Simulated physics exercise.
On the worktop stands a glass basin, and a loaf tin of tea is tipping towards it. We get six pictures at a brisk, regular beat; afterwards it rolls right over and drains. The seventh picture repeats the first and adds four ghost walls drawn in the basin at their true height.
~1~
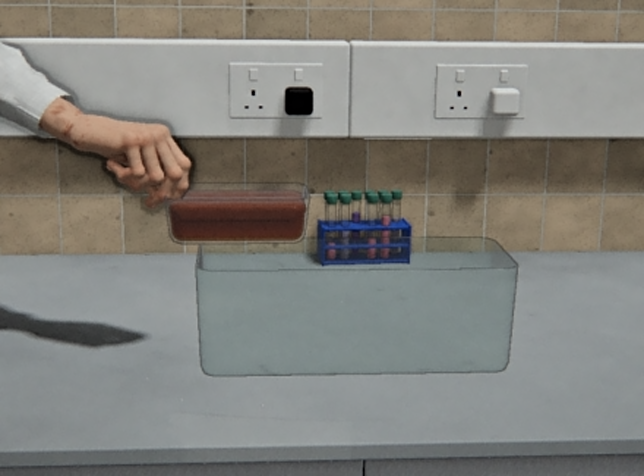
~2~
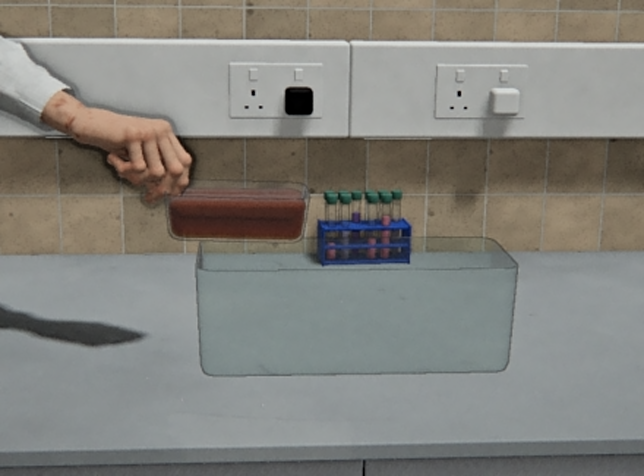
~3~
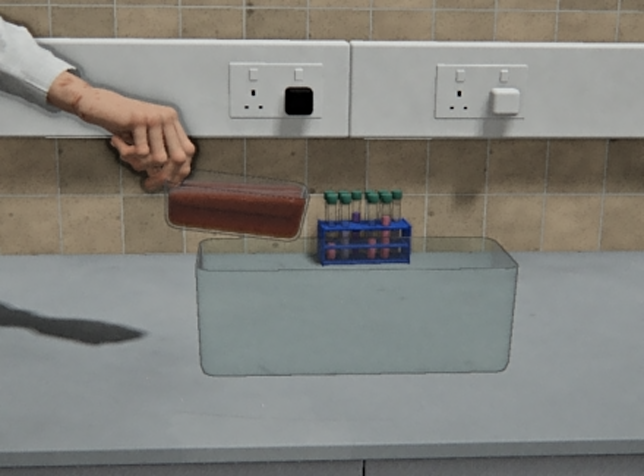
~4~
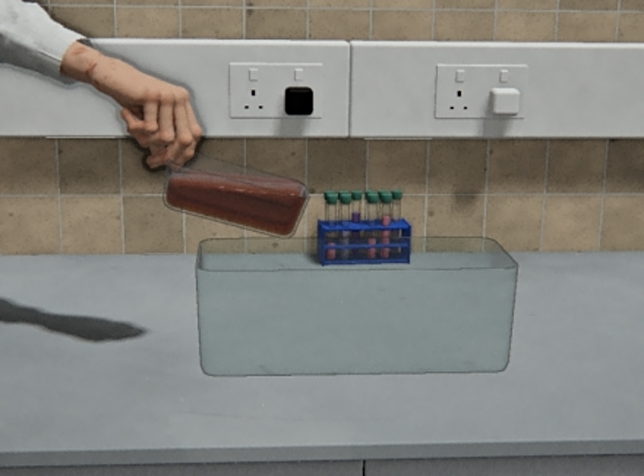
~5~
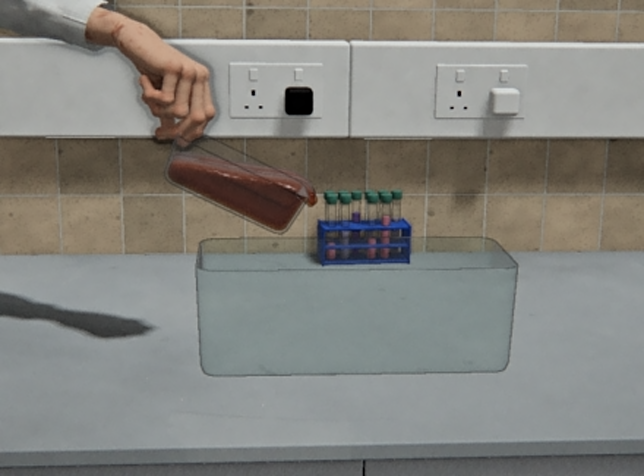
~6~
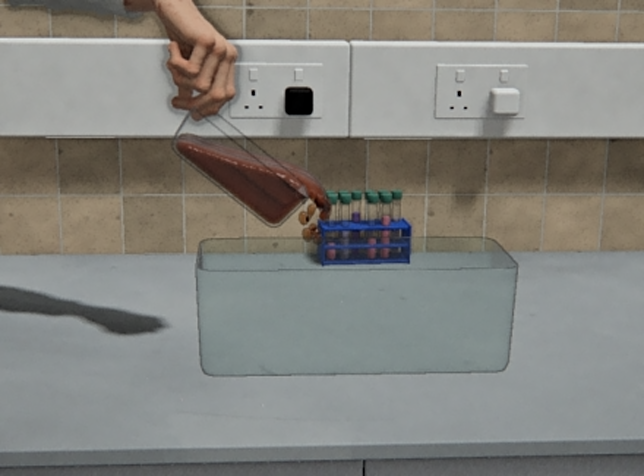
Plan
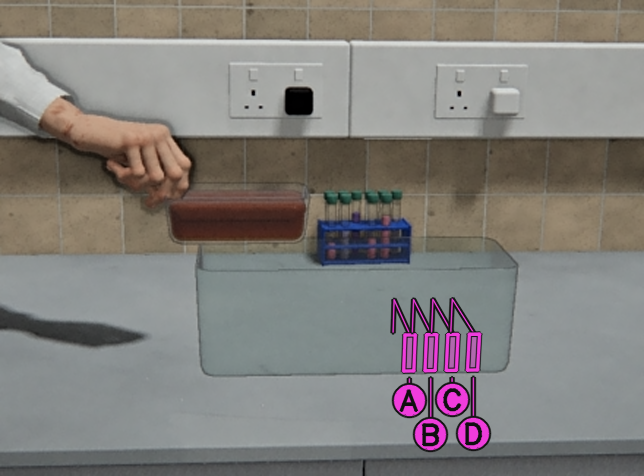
A hand tilted a loaf tin of reddish-brown tea further and further to the right above a large glass basin, and the liquid slid to the lip and began coming over it, beside a blue rack of tubes.
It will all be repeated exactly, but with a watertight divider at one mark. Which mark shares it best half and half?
The answer is place A.
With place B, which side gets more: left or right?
More ends on the left.
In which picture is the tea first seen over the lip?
Picture 4.
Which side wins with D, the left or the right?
The left side.
In magenta, A at (409, 378); B at (430, 378); C at (452, 377); D at (473, 377).
If A is chosen, about 45 % ends left of the wall and 51 % right of it; 5 % is lost outside.
If B is chosen, about 74 % ends left of the wall and 18 % right of it; 8 % is lost outside.
If C is chosen, about 85 % ends left of the wall and 9 % right of it; 7 % is lost outside.
If D is chosen, about 87 % ends left of the wall and 8 % right of it; 5 % is lost outside.
